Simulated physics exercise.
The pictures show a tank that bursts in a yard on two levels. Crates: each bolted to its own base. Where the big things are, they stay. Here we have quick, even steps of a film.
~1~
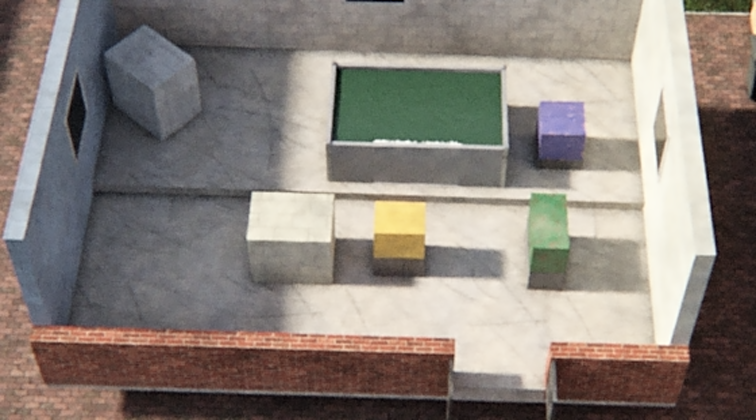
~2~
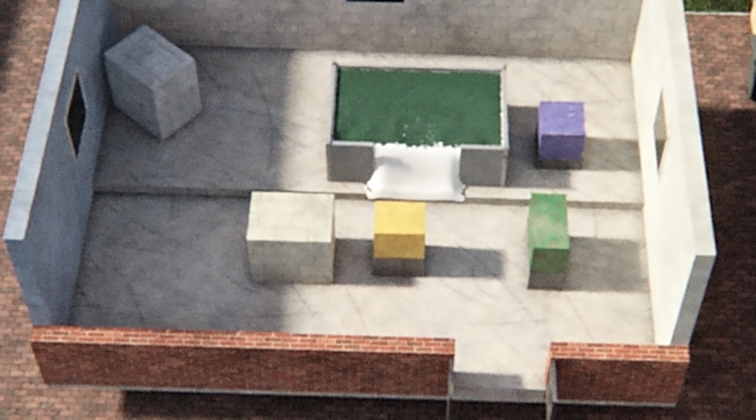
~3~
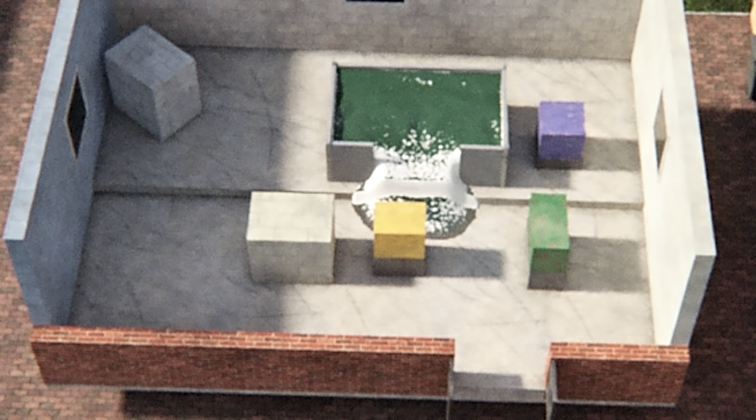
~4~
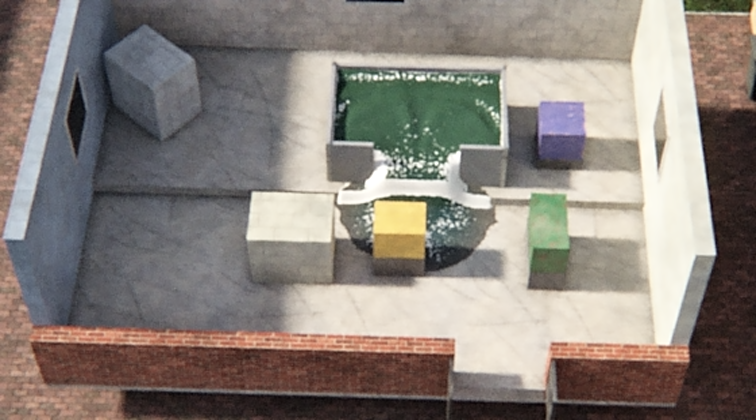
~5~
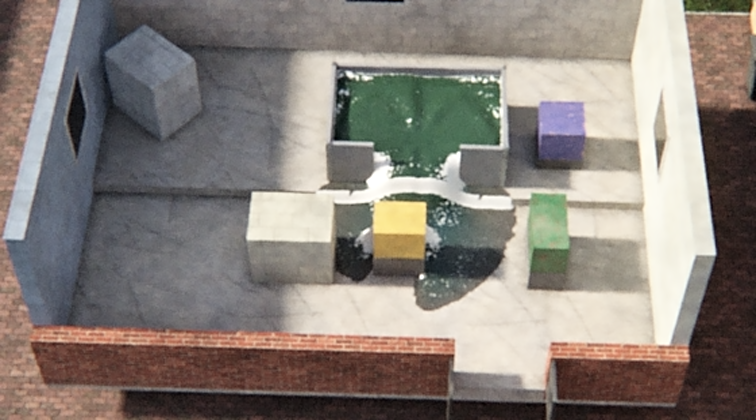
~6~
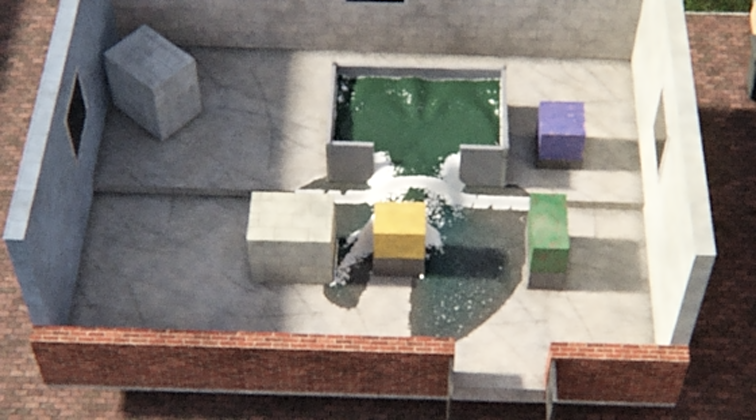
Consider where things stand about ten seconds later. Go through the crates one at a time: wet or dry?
The green crate is safe from the water, the yellow crate is caught by the water, the blue crate is safe from the water.
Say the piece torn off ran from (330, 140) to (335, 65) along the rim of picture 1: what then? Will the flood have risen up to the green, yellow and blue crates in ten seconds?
In that case the green crate is never flooded, the yellow crate is never flooded and the blue crate is never flooded.
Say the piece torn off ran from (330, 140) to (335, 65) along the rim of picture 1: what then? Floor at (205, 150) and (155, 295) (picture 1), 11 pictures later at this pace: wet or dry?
Inundated, then inundated.
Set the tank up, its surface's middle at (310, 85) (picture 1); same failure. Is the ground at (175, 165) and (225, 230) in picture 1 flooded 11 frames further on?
The first spot is not reached, while the second is wetted.
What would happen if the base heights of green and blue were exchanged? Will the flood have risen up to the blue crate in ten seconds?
The blue one stays out of it.
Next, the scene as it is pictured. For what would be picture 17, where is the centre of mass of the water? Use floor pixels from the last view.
Close to (412, 212).
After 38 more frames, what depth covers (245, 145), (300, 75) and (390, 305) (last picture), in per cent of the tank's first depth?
0, 0 and 6 per cent, roughly.
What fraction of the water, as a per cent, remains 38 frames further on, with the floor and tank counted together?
I'd put it at about 74 per cent.
A moment on, water covers 25 % of the floor; the green crate water round its plinth, the yellow crate water round its plinth, the blue crate not reached.
Next, water covers 35 % of the floor; the green crate water round its plinth, the yellow crate water round its plinth, the blue crate not reached.
Then, water covers 50 % of the floor; the green crate water round its plinth, the yellow crate water round its plinth, the blue crate not reached.
Later, water covers 55 % of the floor; the green crate water round its plinth, the yellow crate water round its plinth, the blue crate not reached.
In the end, water covers 60 % of the floor; the green crate stayed above the water, the yellow crate was topped, the blue crate stayed above the water.
